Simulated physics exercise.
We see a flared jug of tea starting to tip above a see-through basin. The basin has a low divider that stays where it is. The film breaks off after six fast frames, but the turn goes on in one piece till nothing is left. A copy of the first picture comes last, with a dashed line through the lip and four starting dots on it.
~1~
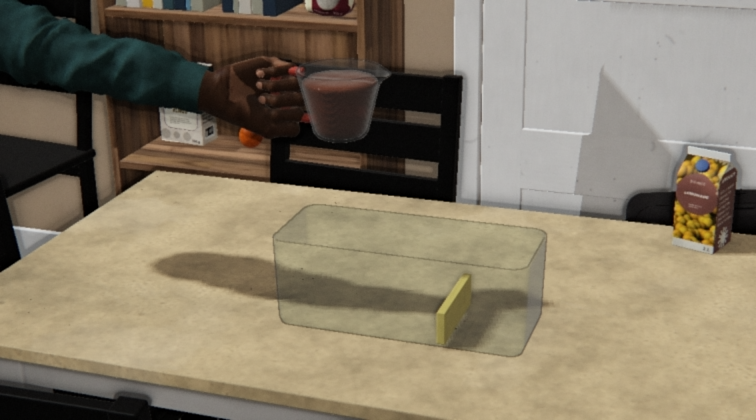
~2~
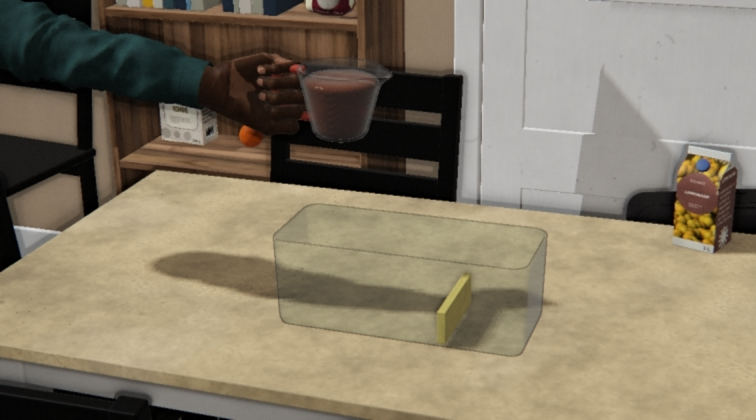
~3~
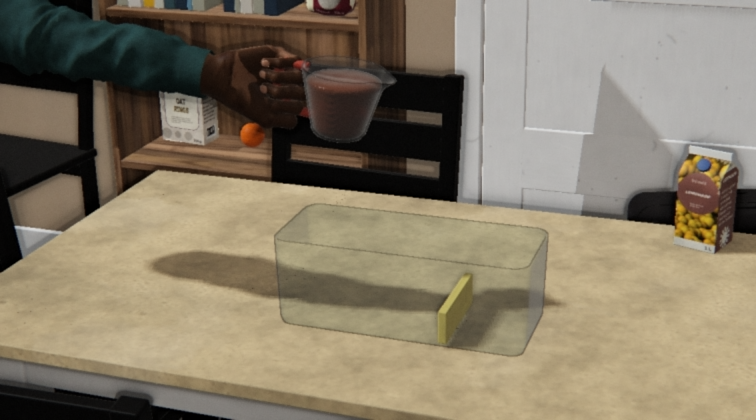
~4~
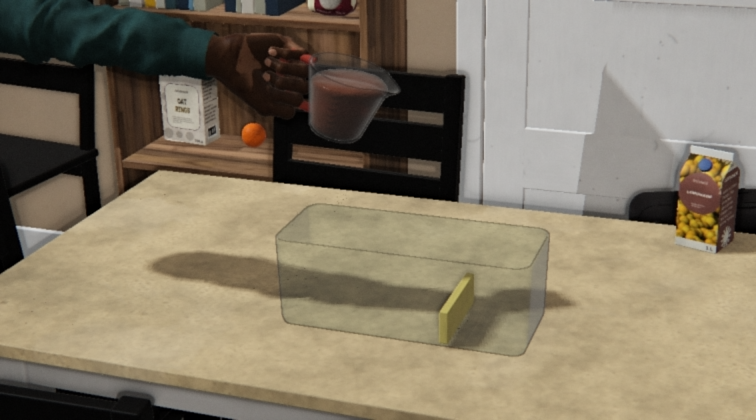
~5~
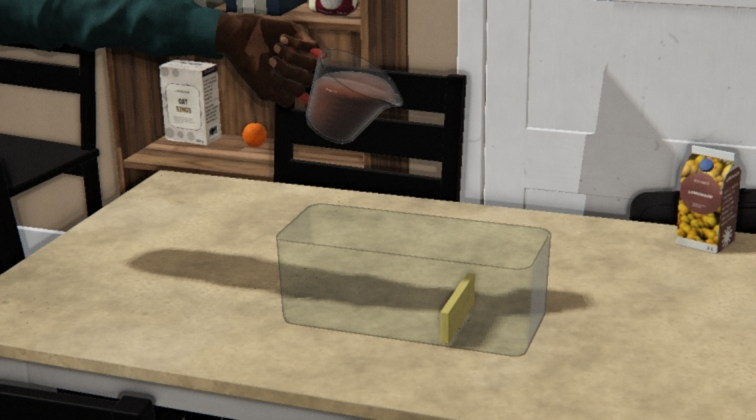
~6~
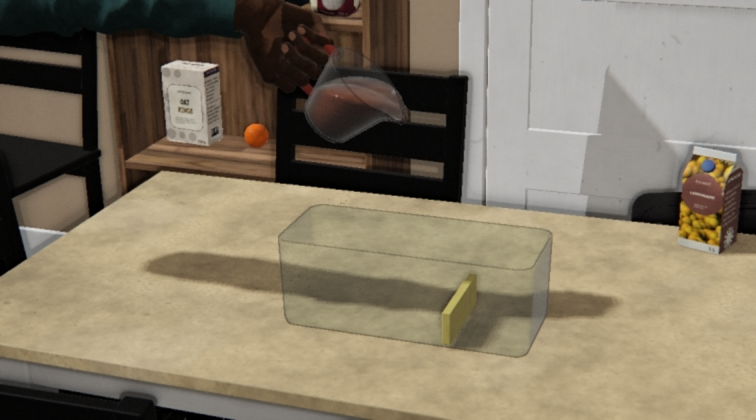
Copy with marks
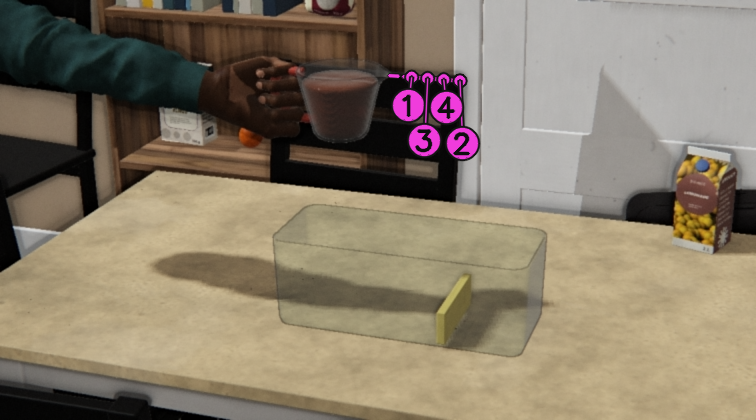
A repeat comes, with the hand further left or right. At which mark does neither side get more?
Take 3.
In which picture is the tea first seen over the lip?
In picture 6.
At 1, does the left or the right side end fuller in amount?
The left one.
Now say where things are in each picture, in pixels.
In the first frame, upright, lip at (389, 75); basin from (280, 320) to (525, 356); top of the wall at (455, 292); nothing has left yet.
In the second frame, tipped about 2°, lip at (391, 77); nothing has left yet.
In the third frame, tipped about 8°, lip at (394, 82); nothing has left yet.
In the fourth frame, tipped about 17°, lip at (399, 92); nothing has left yet.
In the fifth frame, tipped about 29°, lip at (401, 104); nothing has left yet.
In the sixth frame, tipped about 44°, lip at (402, 120); tea is over the lip, down to (402, 120).
On the marked copy, 1 at (411, 77); 2 at (460, 80); 3 at (427, 78); 4 at (443, 79).
With 1, about 67 % ends left of the wall and 29 % right of it; 4 % is lost outside.
With 2, about 22 % ends left of the wall and 73 % right of it; 5 % is lost outside.
With 3, about 52 % ends left of the wall and 42 % right of it; 6 % is lost outside.
With 4, about 32 % ends left of the wall and 63 % right of it; 5 % is lost outside.
